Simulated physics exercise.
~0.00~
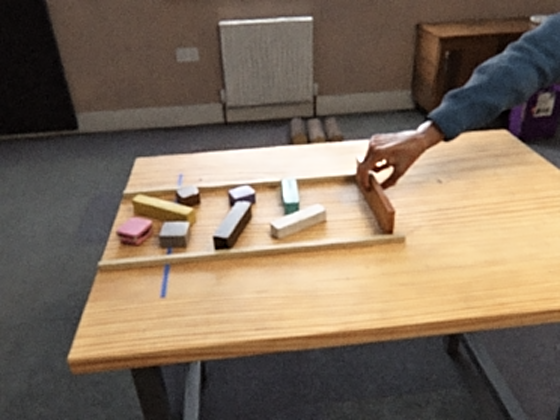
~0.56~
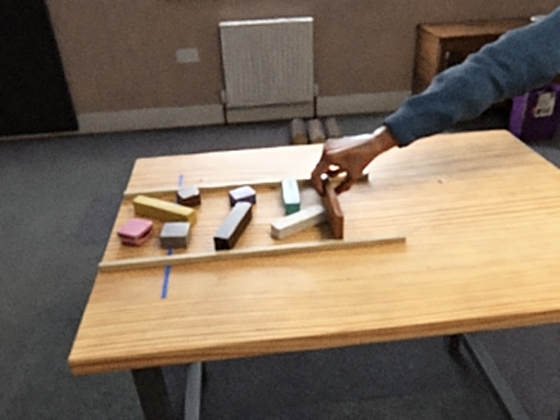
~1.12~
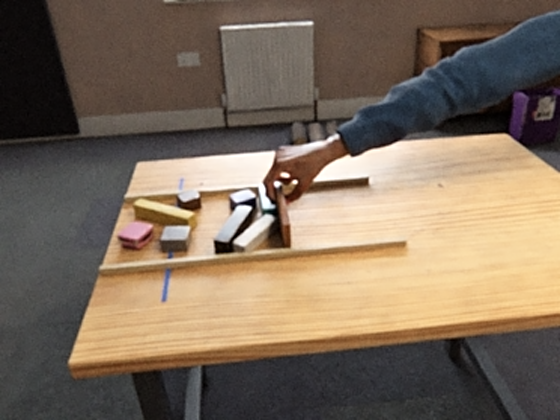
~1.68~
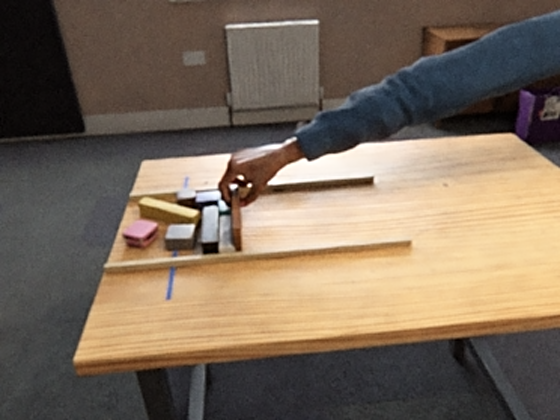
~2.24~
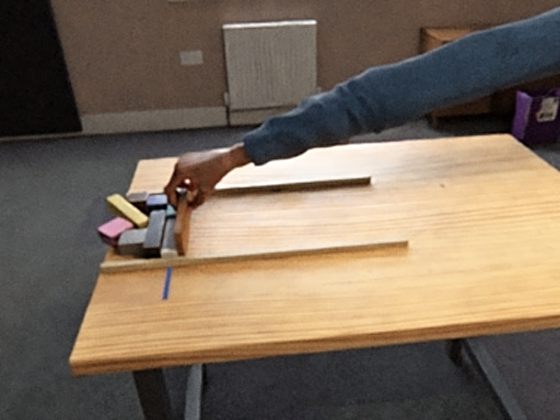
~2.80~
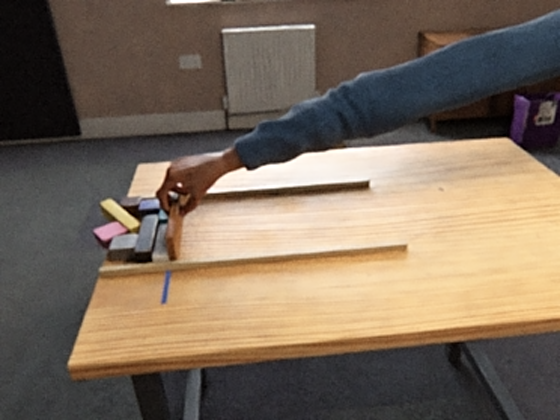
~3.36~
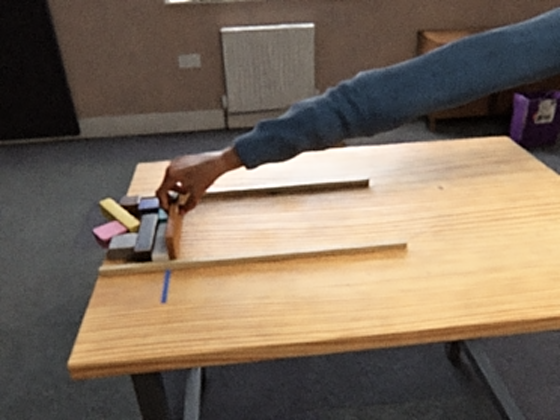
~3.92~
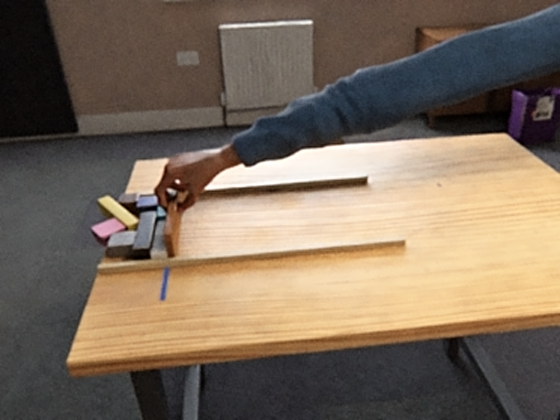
An arm in a blue sleeve reaches in from the right over a pale wooden table in a carpeted room, seen from slightly above by a gently swaying camera. The hand holds a reddish-brown board upright between two thin rails, with pink, yellow, grey, white, turquoise and dark blocks scattered to its left. It slides the board left, meeting the white and turquoise bars first. The pieces turn and bunch together, pushed toward the left edge. Near the blue tape mark the board stops, and the crowded blocks rest at the edge, none falling.
